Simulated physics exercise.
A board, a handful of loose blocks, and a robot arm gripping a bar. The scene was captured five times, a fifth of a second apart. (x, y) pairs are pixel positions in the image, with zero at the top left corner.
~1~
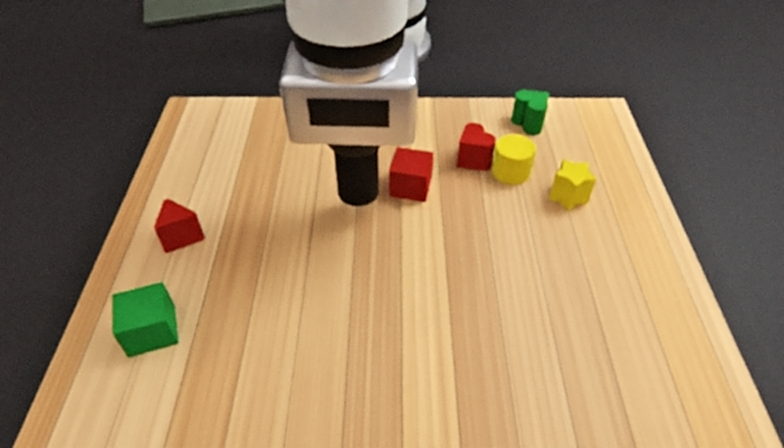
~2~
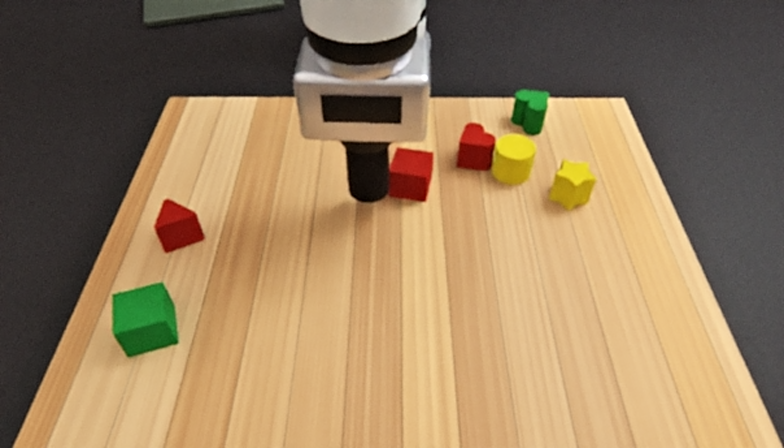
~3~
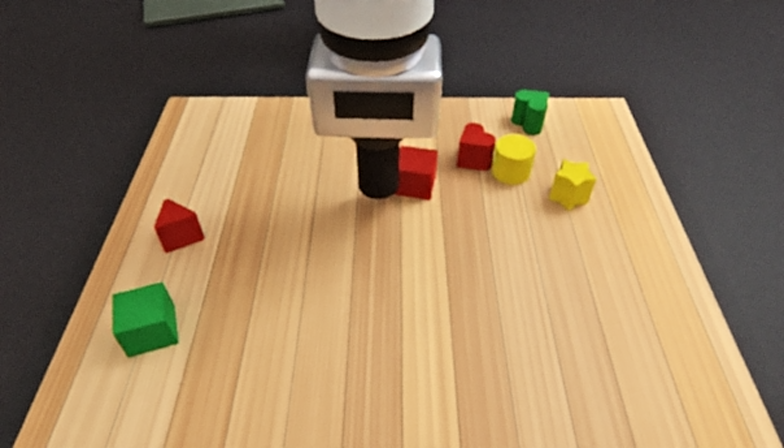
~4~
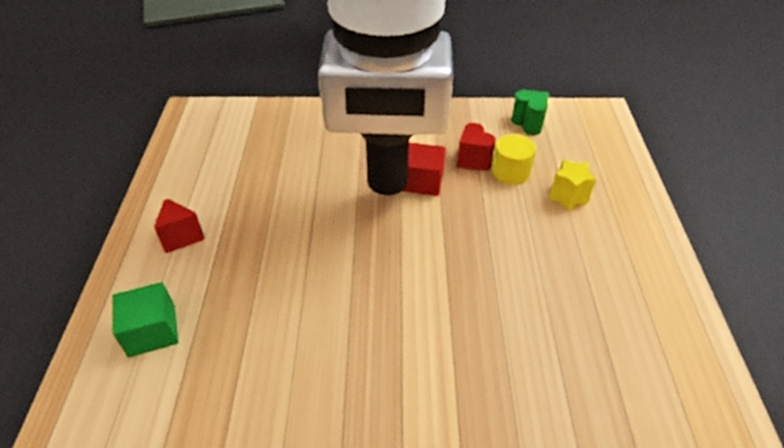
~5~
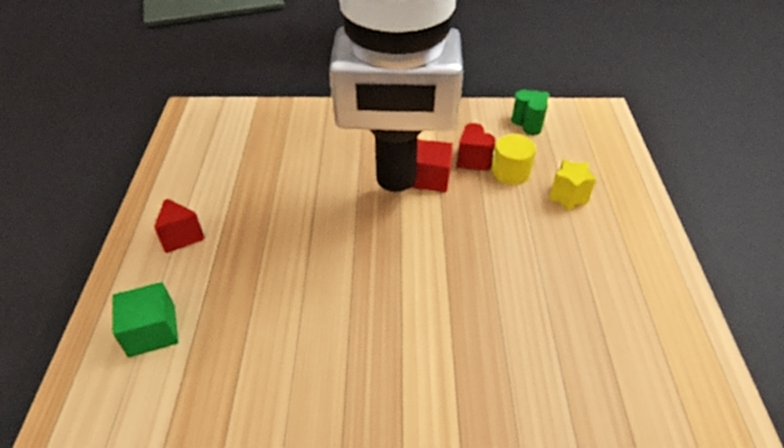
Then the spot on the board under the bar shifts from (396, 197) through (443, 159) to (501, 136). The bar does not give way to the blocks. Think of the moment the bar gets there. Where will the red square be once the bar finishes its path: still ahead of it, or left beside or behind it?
Pushed ahead.
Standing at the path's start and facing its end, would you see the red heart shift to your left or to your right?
It's going to go right.
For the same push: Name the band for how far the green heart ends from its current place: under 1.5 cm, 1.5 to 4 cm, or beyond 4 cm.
Its final spot will lie 1.5 to 4 cm from the current one.
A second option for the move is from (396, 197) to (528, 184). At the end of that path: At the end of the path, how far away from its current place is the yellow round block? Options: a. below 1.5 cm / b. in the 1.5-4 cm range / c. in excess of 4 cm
I'll go with b - in the 1.5-4 cm range.
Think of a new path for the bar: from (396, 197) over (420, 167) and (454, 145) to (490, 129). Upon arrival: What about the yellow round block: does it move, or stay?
My prediction: It moves.
What follows on the original path. One third of the way, bar (428, 151); red square (463, 127); red heart (496, 127); yellow round block (526, 147).
Two thirds of the way, bar (466, 131); red square (501, 110), turned 15° clockwise; red heart (530, 122); yellow round block (526, 147).
At the end, bar (504, 117); red square (533, 99), turned 45° clockwise; red heart (540, 122), turned 35° clockwise; yellow round block (526, 147); green heart (559, 91).
